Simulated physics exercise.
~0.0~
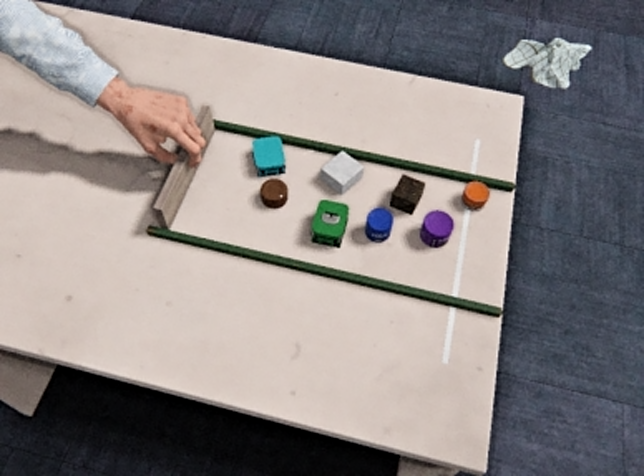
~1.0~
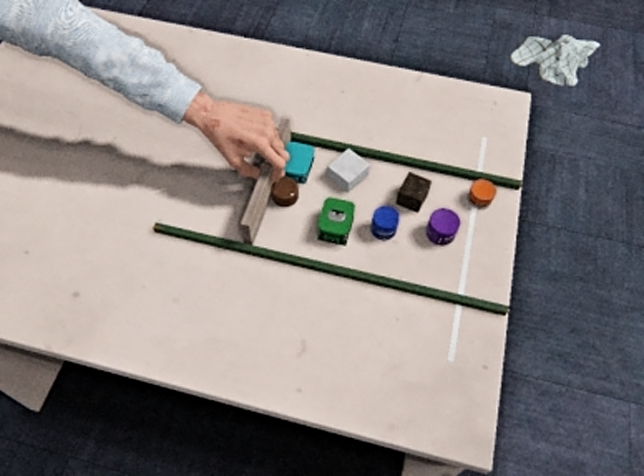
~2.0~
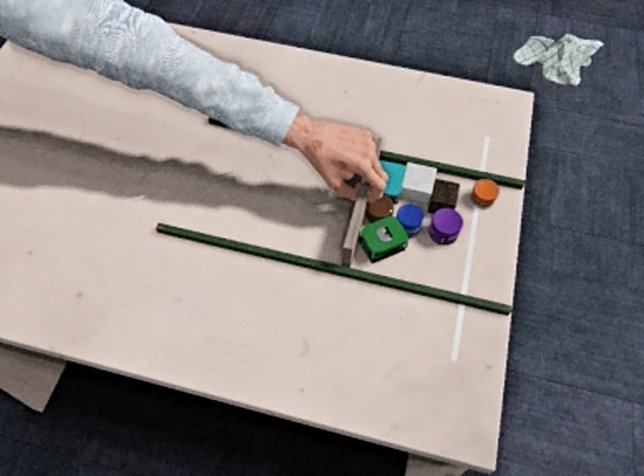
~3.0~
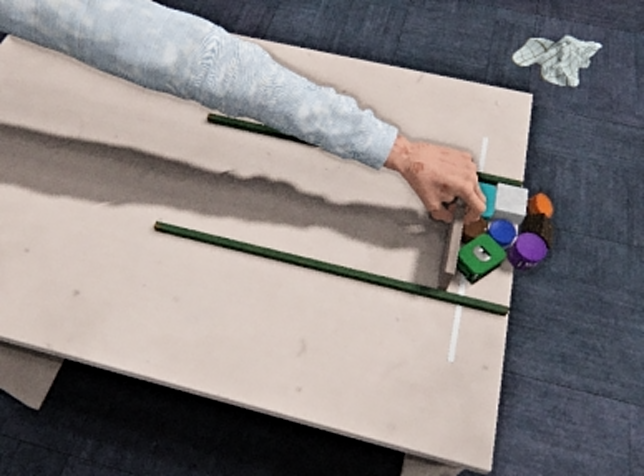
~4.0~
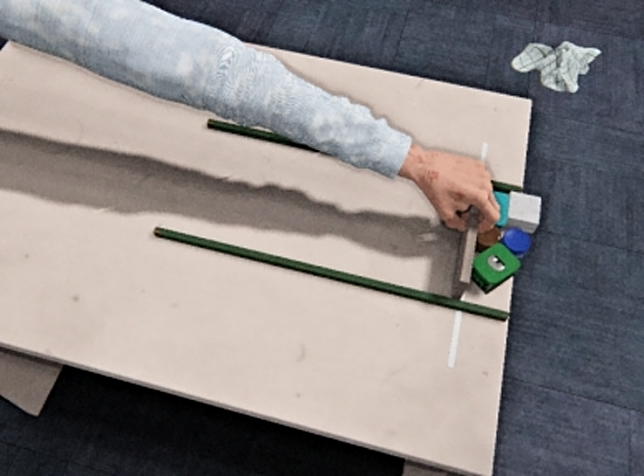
A hand slid an upright board rightward along a channel between two green strips, bunching the scattered little blocks and tubs together and shoving them to the table's end, where the orange pot, purple tub and black block went over the edge.
